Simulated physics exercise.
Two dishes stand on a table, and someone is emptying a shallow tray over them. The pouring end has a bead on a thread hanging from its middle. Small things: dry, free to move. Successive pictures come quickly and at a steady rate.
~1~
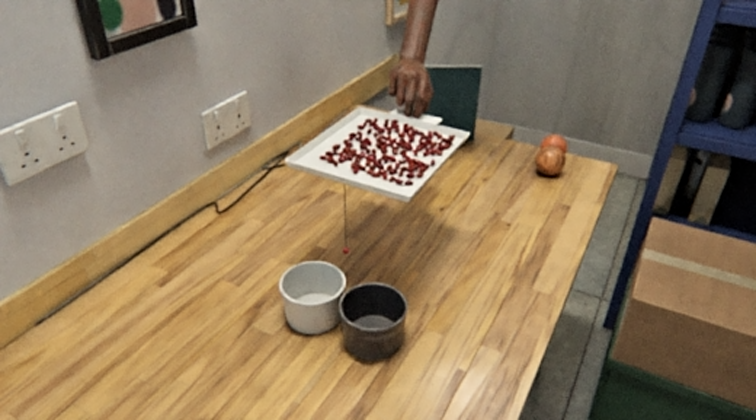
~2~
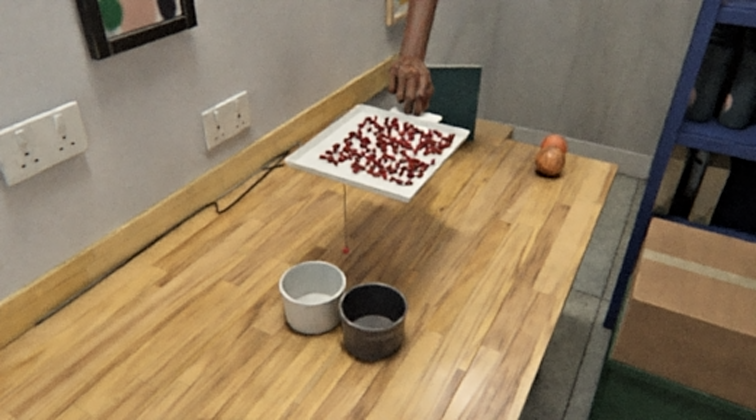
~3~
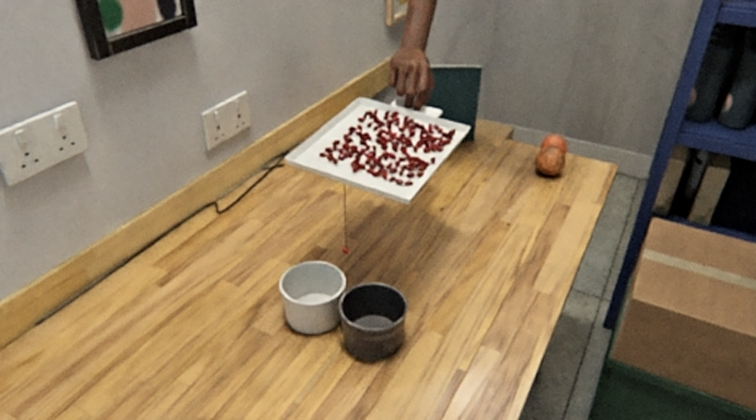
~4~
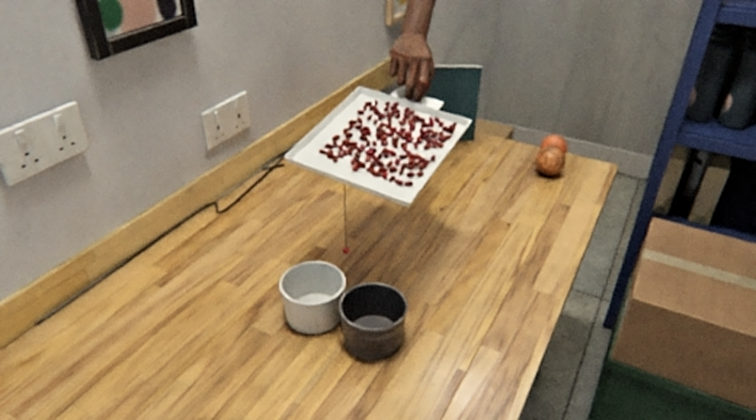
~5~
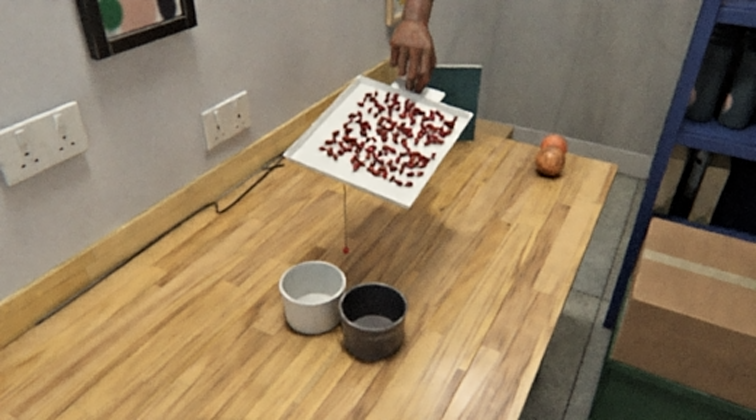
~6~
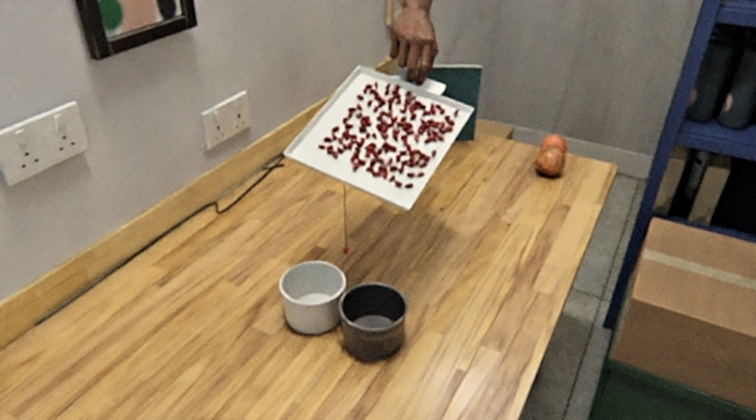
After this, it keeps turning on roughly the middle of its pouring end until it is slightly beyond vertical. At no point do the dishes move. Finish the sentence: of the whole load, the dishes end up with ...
... less than half.
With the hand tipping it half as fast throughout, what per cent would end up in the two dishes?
It would be some 10 in a hundred.
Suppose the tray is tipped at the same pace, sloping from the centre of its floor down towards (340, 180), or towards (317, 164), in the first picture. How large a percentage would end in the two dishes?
Around 50 percent for the first aim and around 0 percent for the second.
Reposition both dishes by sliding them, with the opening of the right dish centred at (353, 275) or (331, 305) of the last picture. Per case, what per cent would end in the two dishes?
In the first position around 20 percent, in the second around 0 percent.
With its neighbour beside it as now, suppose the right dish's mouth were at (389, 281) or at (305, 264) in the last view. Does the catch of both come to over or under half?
For the two places in order: A majority share, a minority share.
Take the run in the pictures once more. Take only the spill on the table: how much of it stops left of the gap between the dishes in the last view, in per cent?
Close to 0 per cent of the spill, I think.
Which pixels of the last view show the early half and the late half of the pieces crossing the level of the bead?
(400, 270) for the early half, (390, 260) for the late half.
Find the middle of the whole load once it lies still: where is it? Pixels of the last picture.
Around (398, 308).
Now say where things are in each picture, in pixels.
The first frame shows corners of the pouring end (288, 159) and (409, 194), level; middle of the load (384, 148), kidney beans; left dish (296, 314); right dish (357, 340); bead on its thread (346, 251).
The second frame shows corners of the pouring end (288, 159) and (409, 195), level; middle of the load (384, 147).
The third frame shows corners of the pouring end (288, 158) and (408, 197), tipped barely, lowest at the right corner; middle of the load (384, 143).
The fourth frame shows corners of the pouring end (288, 156) and (408, 200), tipped a little, lowest at the right corner; middle of the load (384, 139).
The fifth frame shows corners of the pouring end (287, 154) and (408, 203), tipped clearly, lowest at the right corner; middle of the load (384, 134).
The sixth frame shows corners of the pouring end (287, 152) and (408, 206), tipped clearly, lowest at the right corner; middle of the load (385, 130); left dish (296, 314); right dish (357, 340).
Just after the last frame, tray tipped steeply; almost all on the tray; just a few outside both; about a tenth in the air.
A moment on, tray tipped past a quarter turn; about a tenth on the tray; about a tenth in the right dish; just a few in the left dish; roughly half outside both; roughly a quarter in the air.
Further on, tray tipped past a quarter turn; about a tenth in the right dish; just a few in the left dish; the larger part outside both.
When it is over, tray tipped past a quarter turn; about a tenth in the right dish; just a few in the left dish; the larger part outside both.
